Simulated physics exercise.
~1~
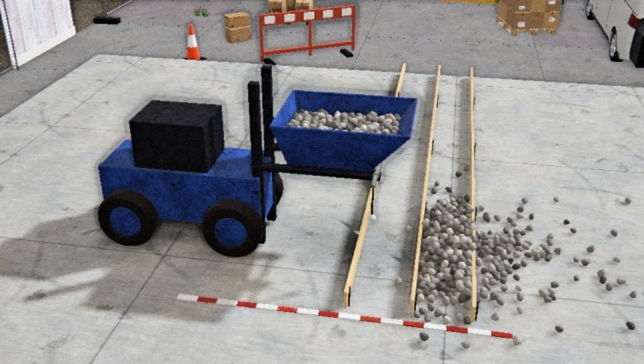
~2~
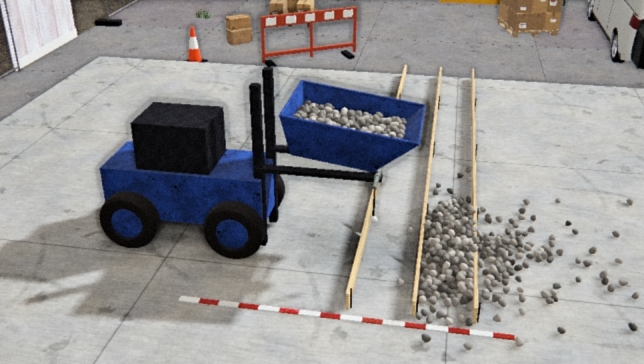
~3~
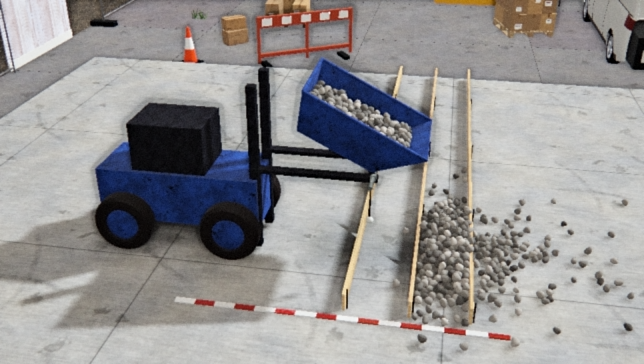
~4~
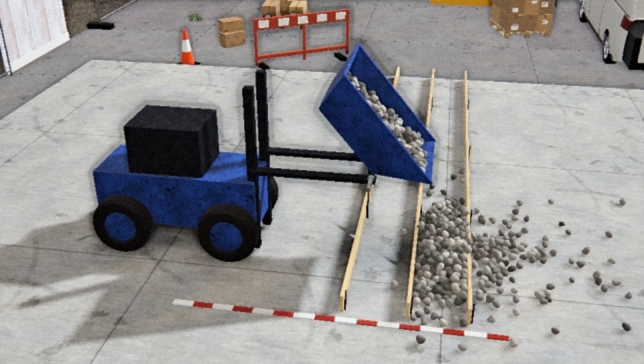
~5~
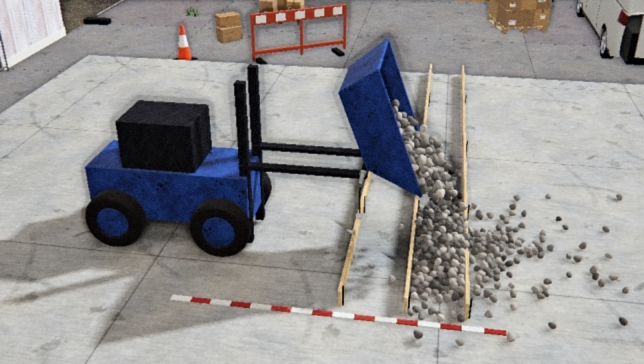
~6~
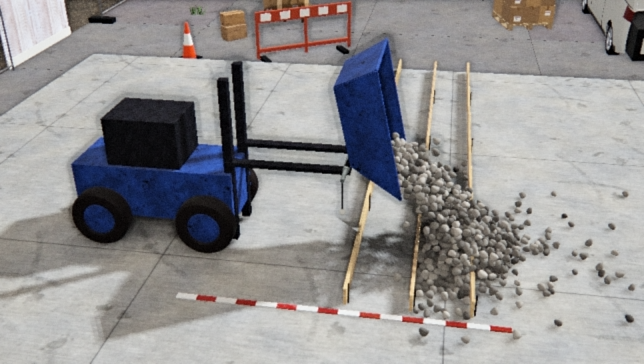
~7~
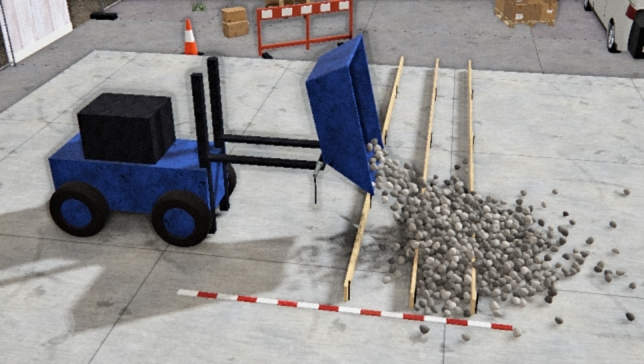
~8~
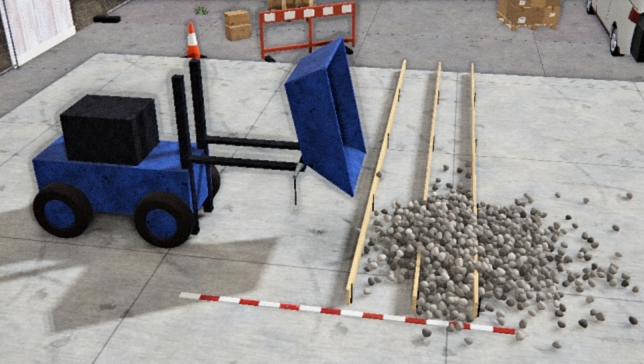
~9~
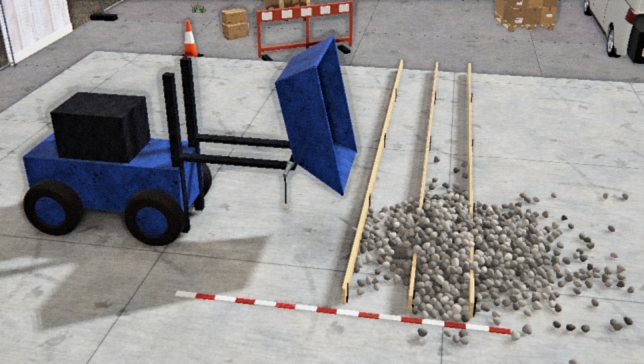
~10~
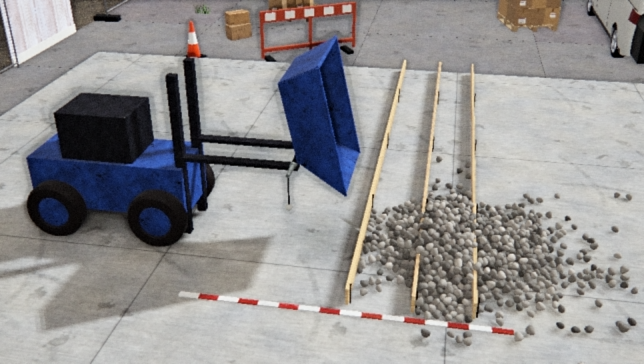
A blue forklift tips its skip of round grey stones to the right, pouring them over three boards on a concrete floor where others already lie, then backs away to the left and stops, its emptied skip still steeply tilted beside the wider, scattered heap.
